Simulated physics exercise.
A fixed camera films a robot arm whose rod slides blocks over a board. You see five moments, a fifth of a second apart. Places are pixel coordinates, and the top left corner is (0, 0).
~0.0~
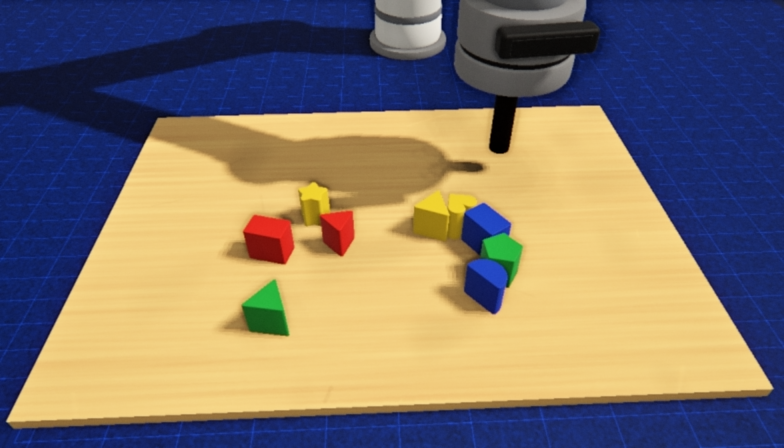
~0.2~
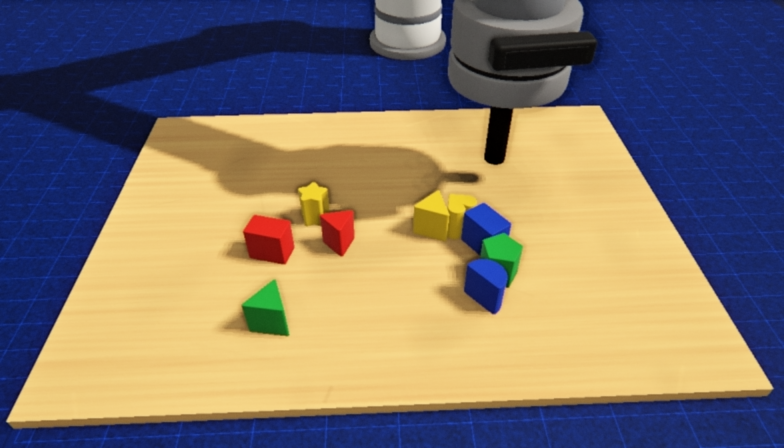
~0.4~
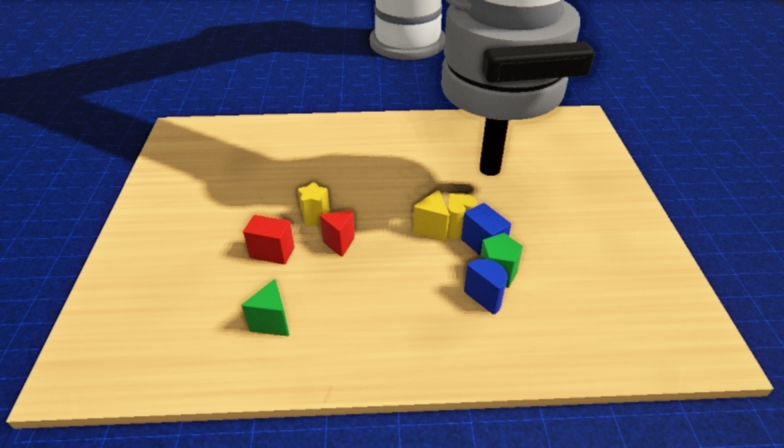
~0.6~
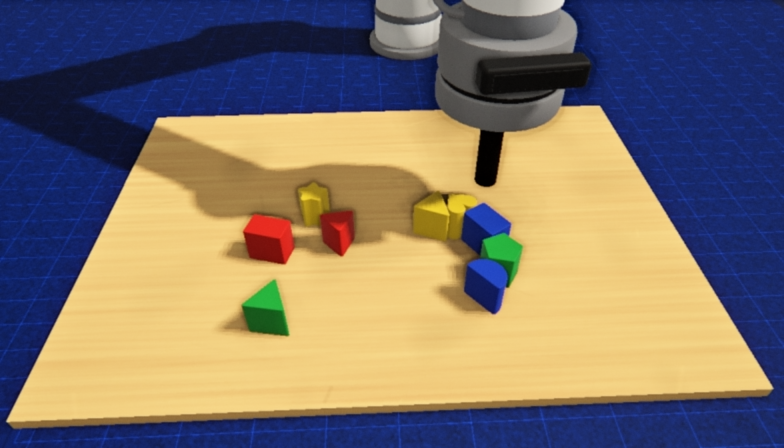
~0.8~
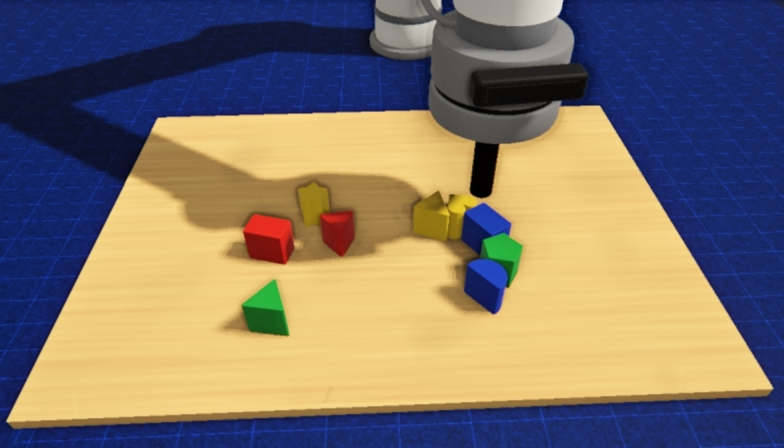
The video shows a robot arm with a black rod above a wooden board of red, yellow, green and blue blocks. The rod moves slowly toward the viewer and slightly left, nearing the right-hand cluster, while the blocks stay still.
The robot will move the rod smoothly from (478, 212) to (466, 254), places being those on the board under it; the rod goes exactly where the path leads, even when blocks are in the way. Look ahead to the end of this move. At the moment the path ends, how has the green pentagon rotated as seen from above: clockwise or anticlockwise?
From overhead, the rotation is clockwise.
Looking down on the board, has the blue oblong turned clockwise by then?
No, it doesn't check out.
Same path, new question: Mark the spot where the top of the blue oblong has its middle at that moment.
It should be at about (494, 240).
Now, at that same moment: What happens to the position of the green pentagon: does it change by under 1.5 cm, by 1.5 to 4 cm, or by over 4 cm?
I'd go with 1.5 to 4 cm for this block.
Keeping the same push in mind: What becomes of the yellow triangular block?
It is moved from its place.
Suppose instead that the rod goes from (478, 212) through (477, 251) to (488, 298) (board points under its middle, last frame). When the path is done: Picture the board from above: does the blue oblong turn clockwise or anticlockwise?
Answer: Against the clock.
The first path, step by step. Halfway along, rod at (475, 212); yellow triangular block at (428, 207), turned 35° clockwise; yellow heart block at (451, 213), turned 20° clockwise; blue oblong at (492, 228), turned 25° anticlockwise; green pentagon at (510, 256), turned 20° clockwise.
At the end, rod at (469, 234); yellow triangular block at (426, 207), turned 50° clockwise; yellow heart block at (444, 225), turned 75° clockwise; blue oblong at (494, 240), turned 90° anticlockwise; green pentagon at (518, 261), turned 40° clockwise.
